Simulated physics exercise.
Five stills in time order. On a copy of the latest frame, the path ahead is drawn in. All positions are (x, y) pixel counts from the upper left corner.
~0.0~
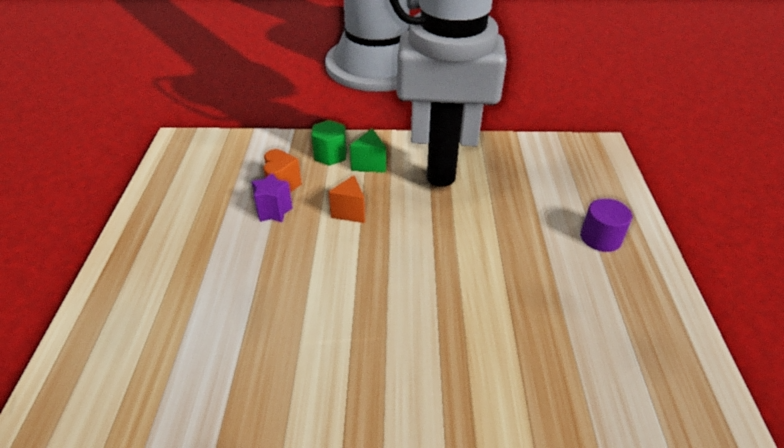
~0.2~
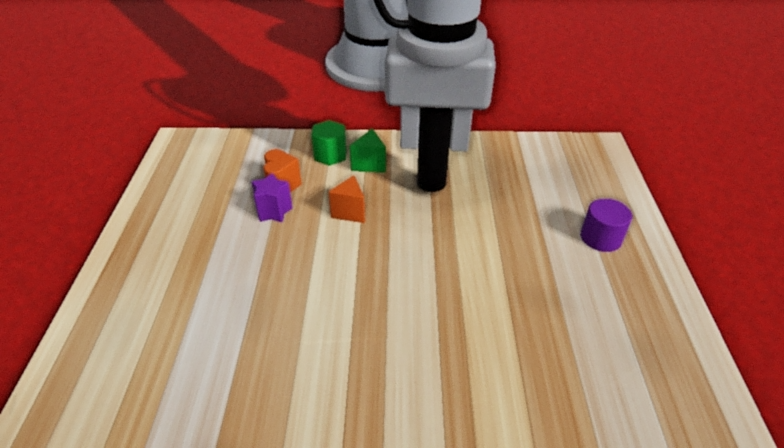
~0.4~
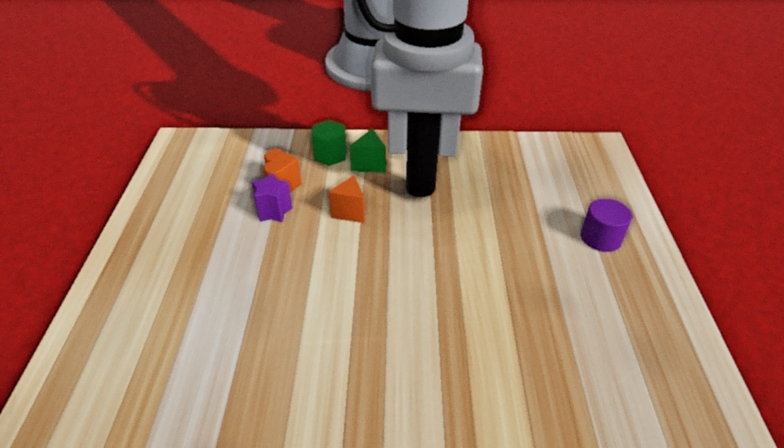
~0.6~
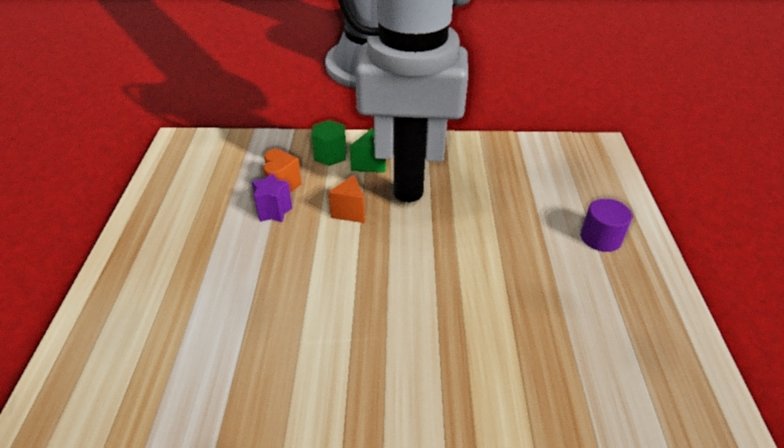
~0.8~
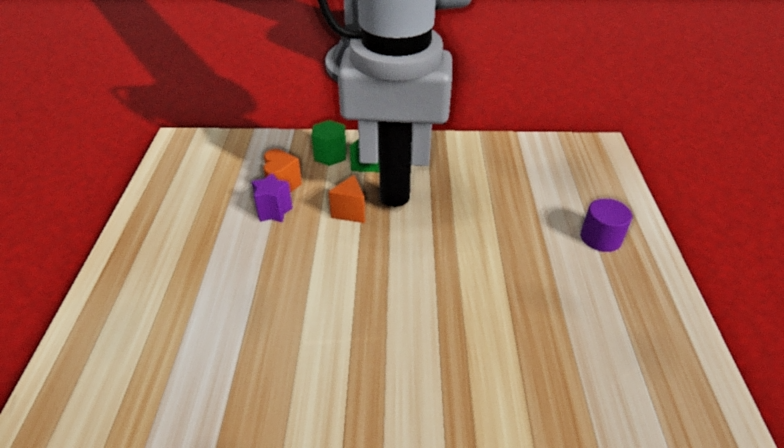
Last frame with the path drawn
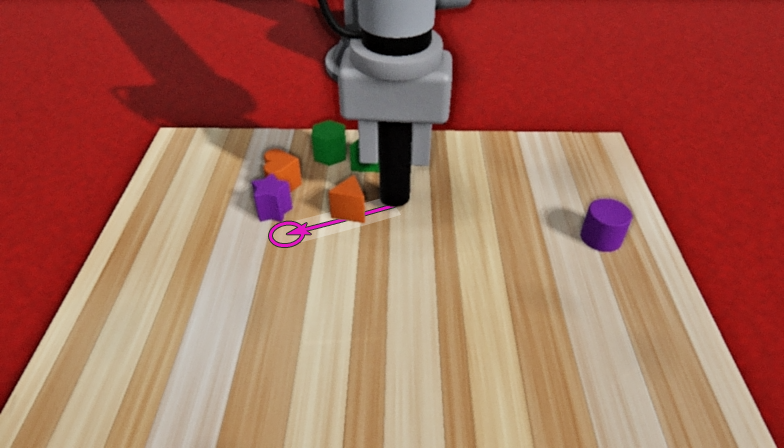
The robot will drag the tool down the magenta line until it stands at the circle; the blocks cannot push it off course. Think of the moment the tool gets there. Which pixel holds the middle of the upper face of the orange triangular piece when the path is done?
I'd expect the centre of its top face to be at (256, 202).
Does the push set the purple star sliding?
Short answer: Yes.
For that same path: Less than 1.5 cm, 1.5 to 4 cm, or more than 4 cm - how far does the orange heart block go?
Moves under 1.5 cm.
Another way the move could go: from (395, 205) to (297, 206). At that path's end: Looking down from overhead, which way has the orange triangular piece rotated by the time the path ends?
That block twists counter-clockwise.
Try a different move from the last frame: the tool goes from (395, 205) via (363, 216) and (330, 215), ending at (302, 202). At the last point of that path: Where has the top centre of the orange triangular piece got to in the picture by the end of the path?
That would be at about pixel (277, 188).
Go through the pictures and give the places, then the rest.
Lower end of the tool at (441, 178), tops of blocks, purple star at (269, 185), orange heart block at (278, 160), orange triangular piece at (349, 187), in the first picture.
Tool at (432, 183), blocks as before, in the second picture.
Tool at (421, 188), blocks as before, in the third picture.
Tool at (408, 193), blocks as before, in the fourth picture.
Tool at (395, 197), purple star at (269, 185), orange heart block at (278, 160), orange triangular piece at (349, 187), in the fifth picture.
The drawn path runs from (395, 205) to (287, 234).
What follows on the original path. One third of the way, tool at (359, 207); orange triangular piece at (330, 190), turned 15° clockwise.
Two thirds of the way, tool at (323, 217); purple star at (265, 185); orange triangular piece at (293, 196), turned 35° clockwise.
At the end, tool at (285, 226); purple star at (254, 184), turned 65° clockwise; orange heart block not moved; orange triangular piece at (256, 202), turned 40° clockwise.
